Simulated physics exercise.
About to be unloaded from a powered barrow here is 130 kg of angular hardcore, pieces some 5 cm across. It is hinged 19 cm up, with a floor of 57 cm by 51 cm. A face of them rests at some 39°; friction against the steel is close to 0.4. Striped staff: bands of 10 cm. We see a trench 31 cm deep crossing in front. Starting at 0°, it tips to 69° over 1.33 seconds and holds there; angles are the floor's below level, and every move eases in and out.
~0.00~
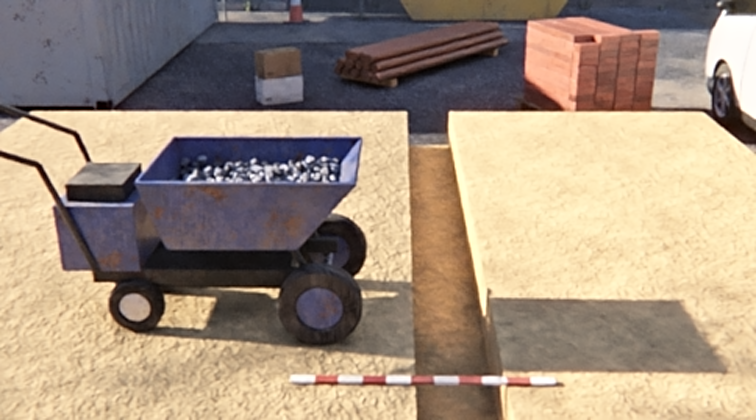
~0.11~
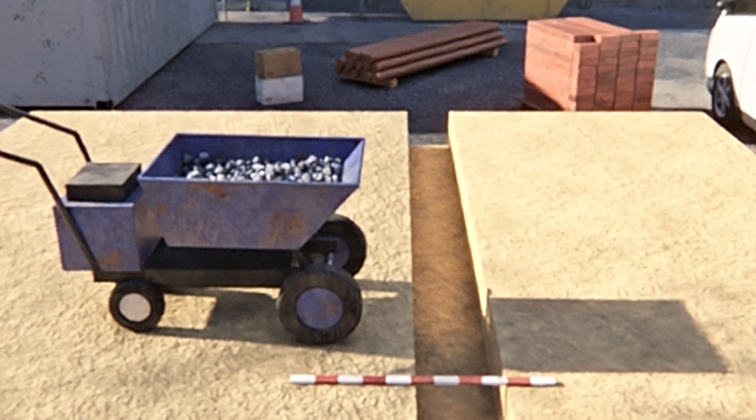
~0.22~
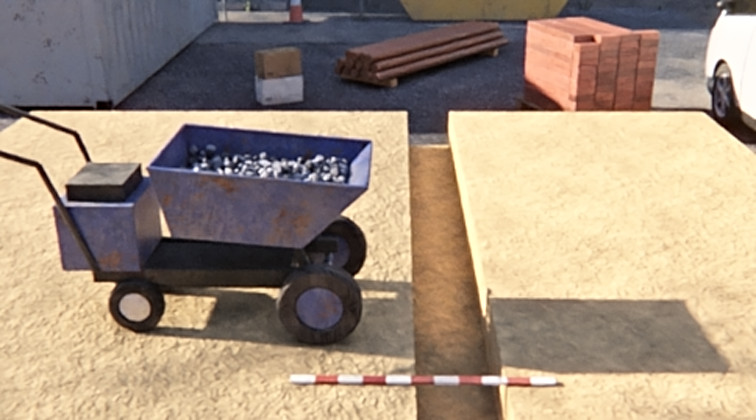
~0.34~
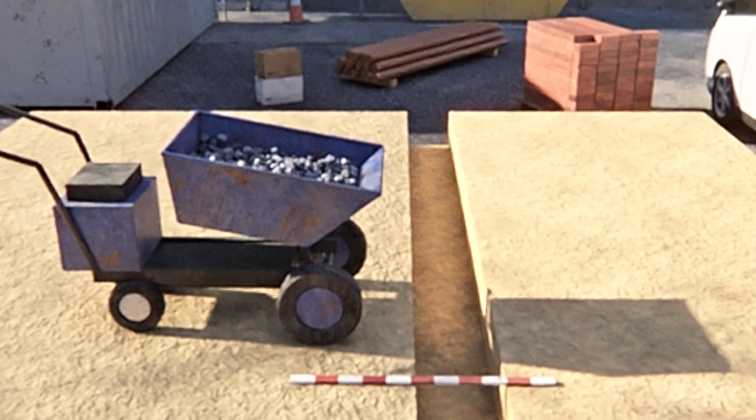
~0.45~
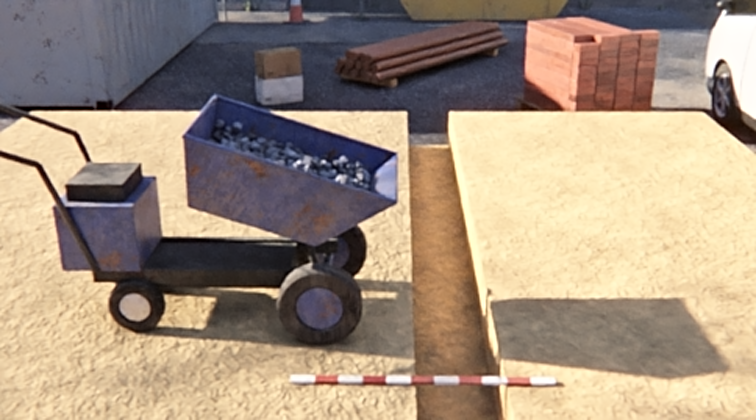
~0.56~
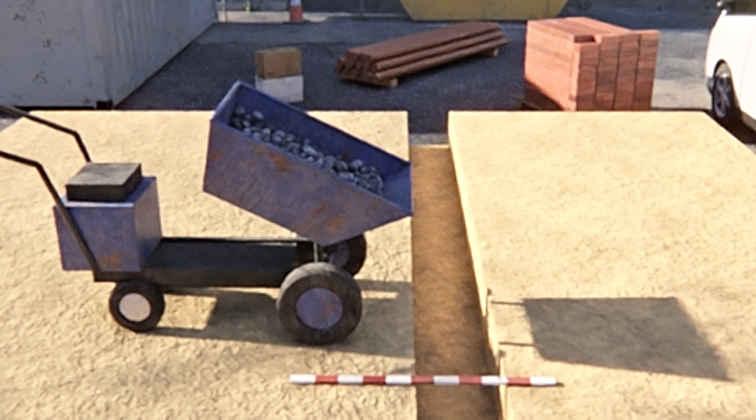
The blue barrow's tray, loaded with grey stones, tilts steadily down toward the right.
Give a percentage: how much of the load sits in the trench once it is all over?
60 %.
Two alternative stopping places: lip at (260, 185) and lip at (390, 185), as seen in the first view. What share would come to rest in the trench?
It comes to about 50 and 30 in a hundred.
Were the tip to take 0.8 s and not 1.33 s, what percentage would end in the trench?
Then roughly 50 percent.
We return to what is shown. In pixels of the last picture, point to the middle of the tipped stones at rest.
Their middle lands near (474, 349).
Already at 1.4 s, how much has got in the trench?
Roughly 10 percent of the load.
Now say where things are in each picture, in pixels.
Lip at (355, 185), floor tilted 0°, highest stones at (289, 169), in the first picture.
The tray is at 1°, its lip at (359, 186); the top of the load is at (265, 169); the stones move at 0.2 m/s on average, in the second picture.
Lip at (368, 189), floor tilted 5°, highest stones at (230, 162); the stones move at 0.4 m/s on average, in the third picture.
The tray is at 11°, its lip at (381, 194); the top of the load is at (218, 152); the stones move at 0.6 m/s on average, in the fourth picture.
Lip at (397, 203), floor tilted 18°, highest stones at (229, 137); the stones move at 0.7 m/s on average, in the fifth picture.
Lip at (413, 215), floor tilted 26°, highest stones at (242, 123); the stones move at 0.8 m/s on average, in the sixth picture.
After 1.0 s the floor is at 58°; 100 % in the tray; the foremost stones are at (443, 254).
After 1.4 s the floor is at 69°; 85 % in the tray, 11 % in the trench, 4 % past the trench; the foremost stones are at (523, 317).
After 1.8 s the floor is at 69°; 50 % in the tray, 26 % in the trench, 24 % past the trench; the foremost stones are at (581, 304).
After 3.7 s the floor is at 69°; 15 % in the tray, 60 % in the trench, 25 % past the trench; the foremost stones are at (611, 303).
